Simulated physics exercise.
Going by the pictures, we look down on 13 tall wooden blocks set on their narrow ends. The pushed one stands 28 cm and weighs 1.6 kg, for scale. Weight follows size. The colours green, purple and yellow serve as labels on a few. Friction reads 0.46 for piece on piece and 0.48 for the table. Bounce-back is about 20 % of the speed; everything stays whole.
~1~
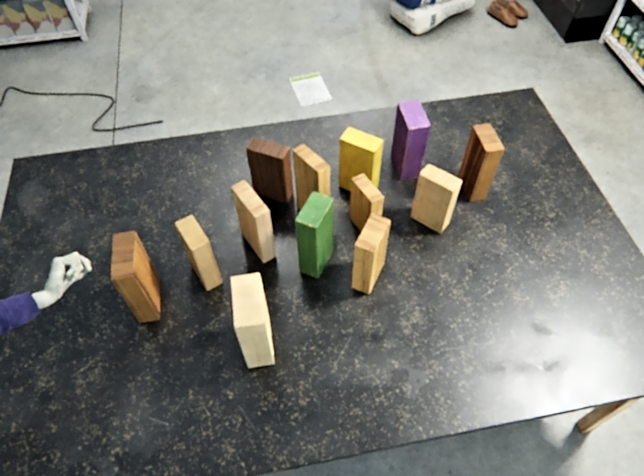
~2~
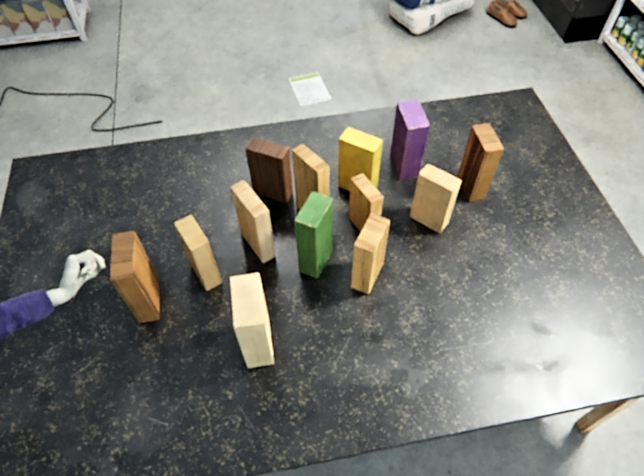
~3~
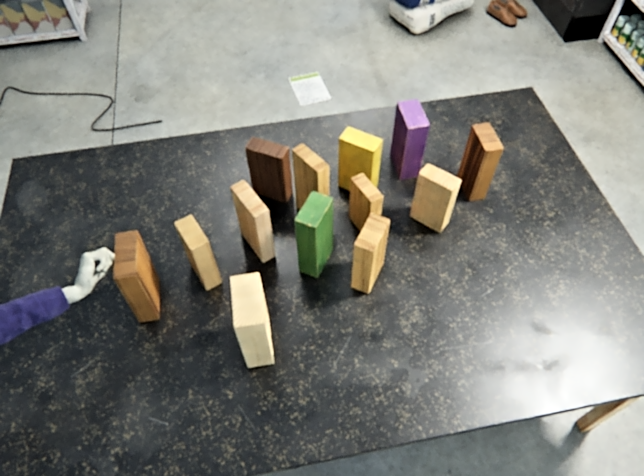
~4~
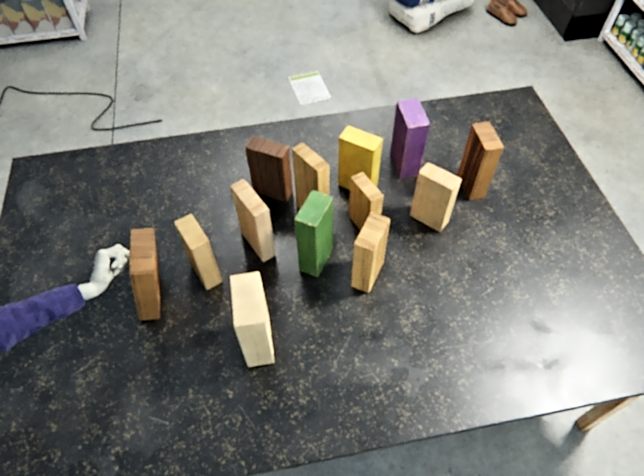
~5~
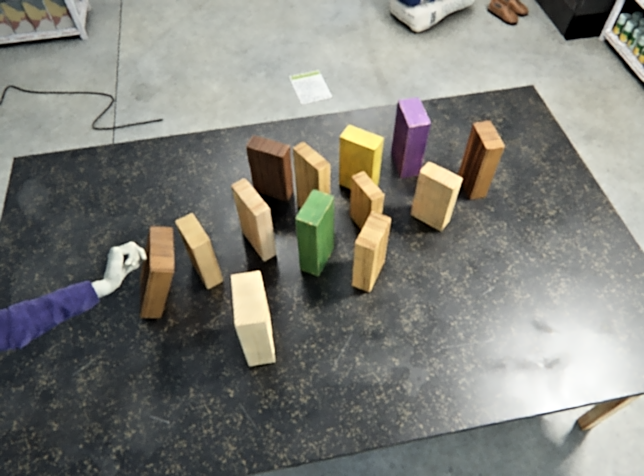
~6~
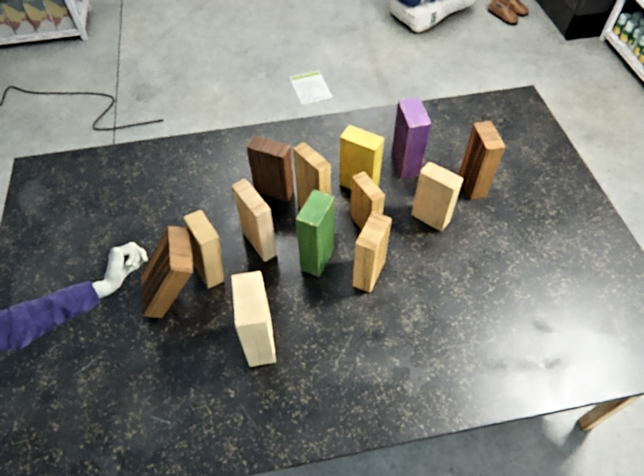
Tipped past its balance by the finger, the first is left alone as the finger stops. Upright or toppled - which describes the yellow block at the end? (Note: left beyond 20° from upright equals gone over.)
Toppled.
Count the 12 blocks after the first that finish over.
I make it 5 of them.
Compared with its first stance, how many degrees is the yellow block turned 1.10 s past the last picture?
Roughly 80°.
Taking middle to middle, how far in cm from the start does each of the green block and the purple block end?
Estimate: Green near 0 cm, purple near 20 cm.
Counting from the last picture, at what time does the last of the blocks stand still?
Settling time: Near 1.5 s.
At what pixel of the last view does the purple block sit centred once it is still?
About pixel (451, 152).
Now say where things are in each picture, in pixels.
In the first frame (we follow the side turned to the camera), finger (83, 264) 7 cm from the first block; yellow block (355, 170); purple block (415, 155); green block (307, 252); no other piece has moved.
The second frame shows finger (97, 262) 32 mm from the first block; yellow block (355, 170).
The third frame shows finger (111, 259) pushing; yellow block (355, 170).
The fourth frame shows finger (125, 256) pushing; yellow block (355, 169); no other piece has moved.
The fifth frame shows finger (138, 254) stopped; yellow block (356, 168); no other piece has moved.
The sixth frame shows finger (139, 254) stopped; yellow block (356, 169); purple block (415, 153); green block (308, 250); steepest lean 6°, the block at (213, 264); one has shifted.
Then, 0.18 s on from the sixth picture, 1 of the 12 other blocks over; yellow block unmoved.
Then, 0.42 s on from the sixth picture, 2 of the 12 other blocks over; yellow block unmoved.
Then, 0.80 s on from the sixth picture, 4 of the 12 other blocks over; yellow block tipped 40°; purple block tipped 3°.
Then, 1.10 s on from the sixth picture, 5 of the 12 other blocks over; yellow block lying flat; purple block tipped 60°.
Finally, 5 of the 12 other blocks over; yellow block lying flat; purple block lying flat; green block unmoved. Seven left standing. Seen by the last camera, middles, yellow block near (372, 150), purple block near (451, 152).
